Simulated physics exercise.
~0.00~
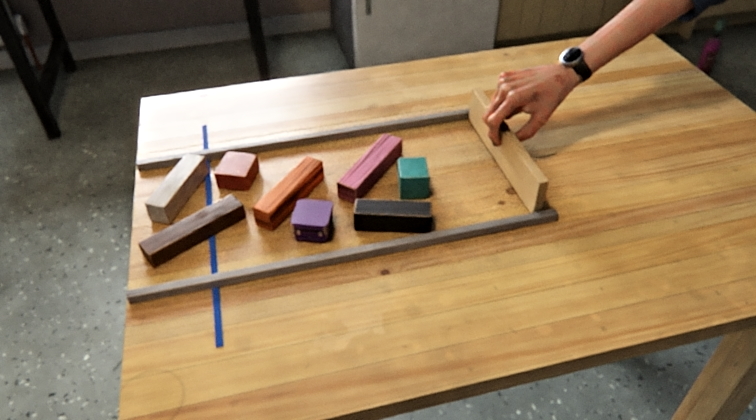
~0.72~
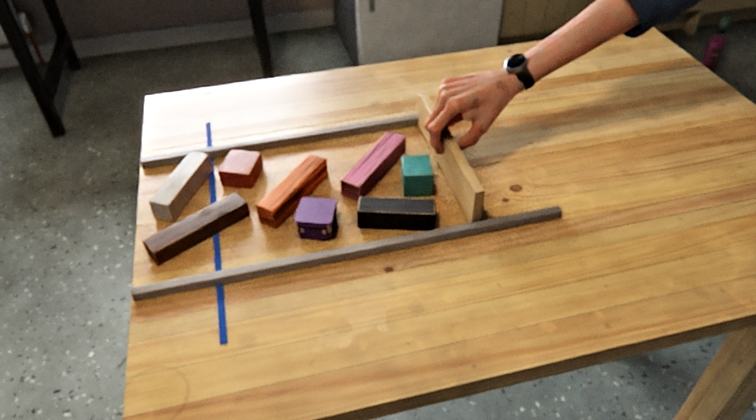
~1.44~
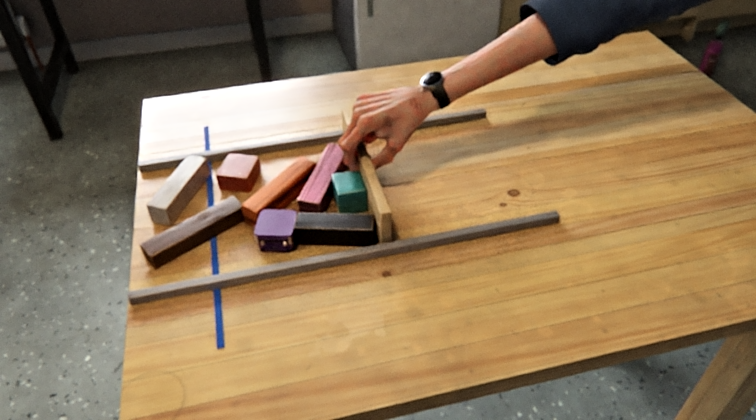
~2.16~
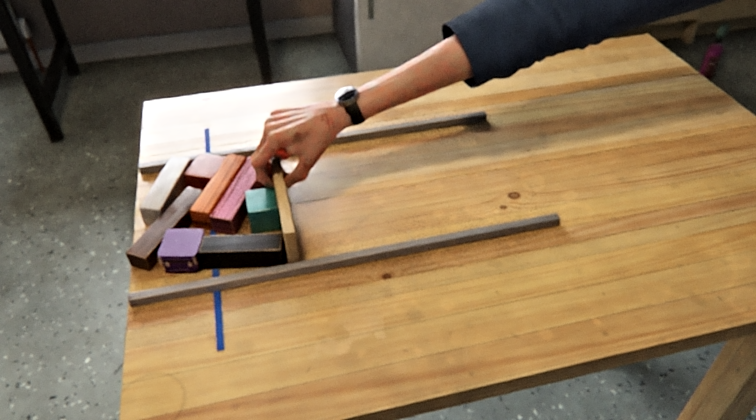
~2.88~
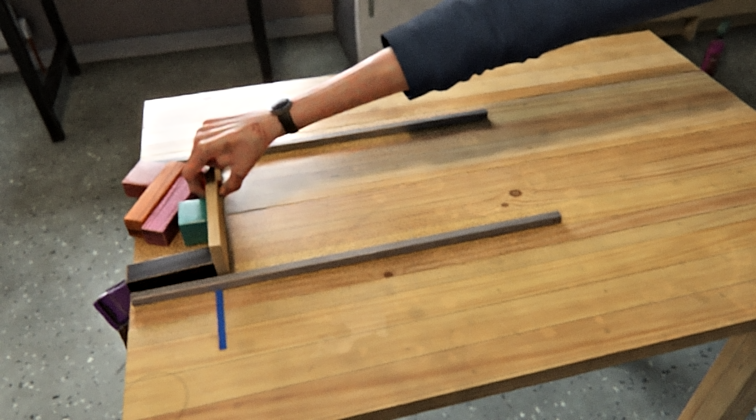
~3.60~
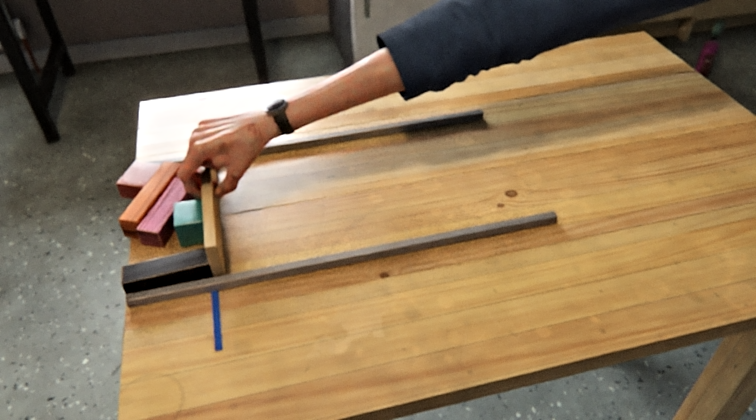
A wooden board held upright by a hand slides left between two rails, gathering colorful blocks and pushing them past a blue tape line toward the table's edge, until the purple, dark brown and whitish pieces drop off while the others remain, some overhanging.
